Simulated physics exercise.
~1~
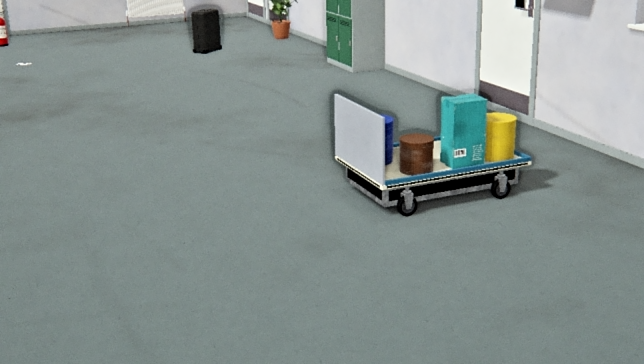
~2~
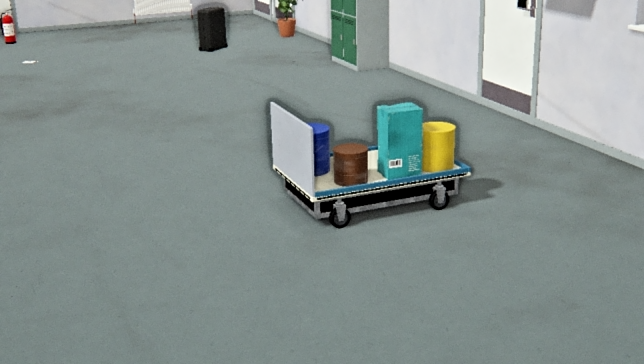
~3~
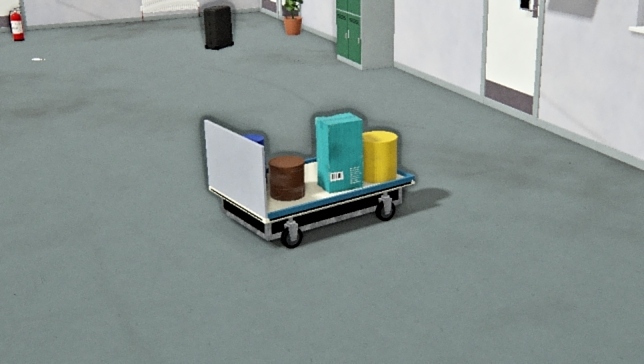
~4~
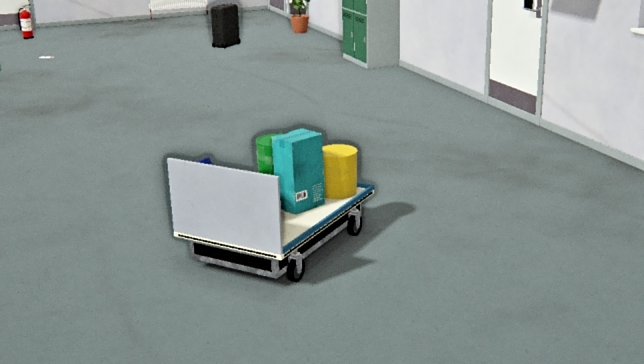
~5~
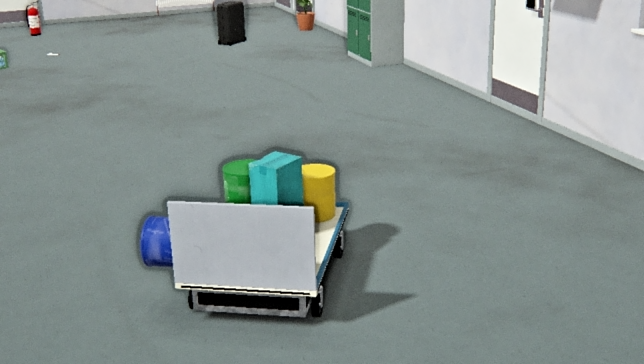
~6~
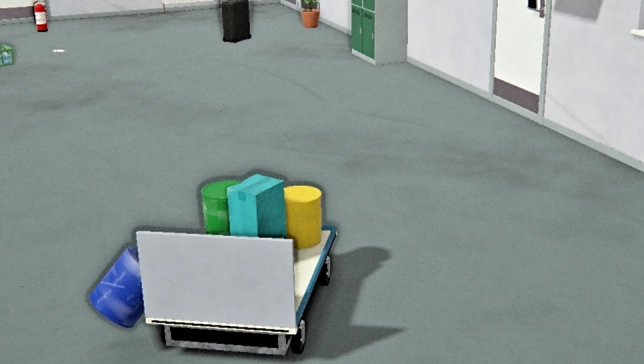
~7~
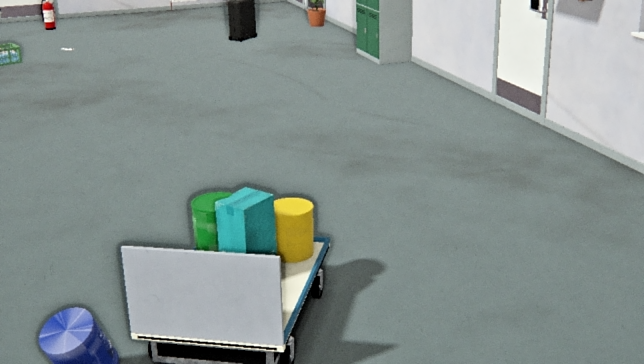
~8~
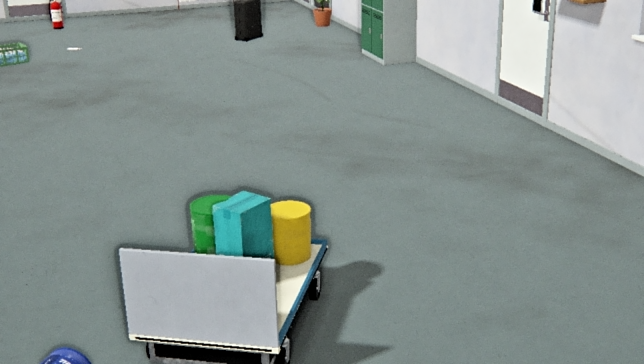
At the start, a flat cart with a tall pale board at one end carries a turquoise box and several coloured pails across a grey floor. It rolls left and gradually toward the viewer, then curves so that the board faces the front and hides the brown pail. During the turn, the blue pail slides out past the left side, tips over and drops to the floor. It rolls on toward the lower left as the cart slows to a stop. At the end, the turquoise box still stands upright between the green and yellow pails, while the blue pail is partly out of view.
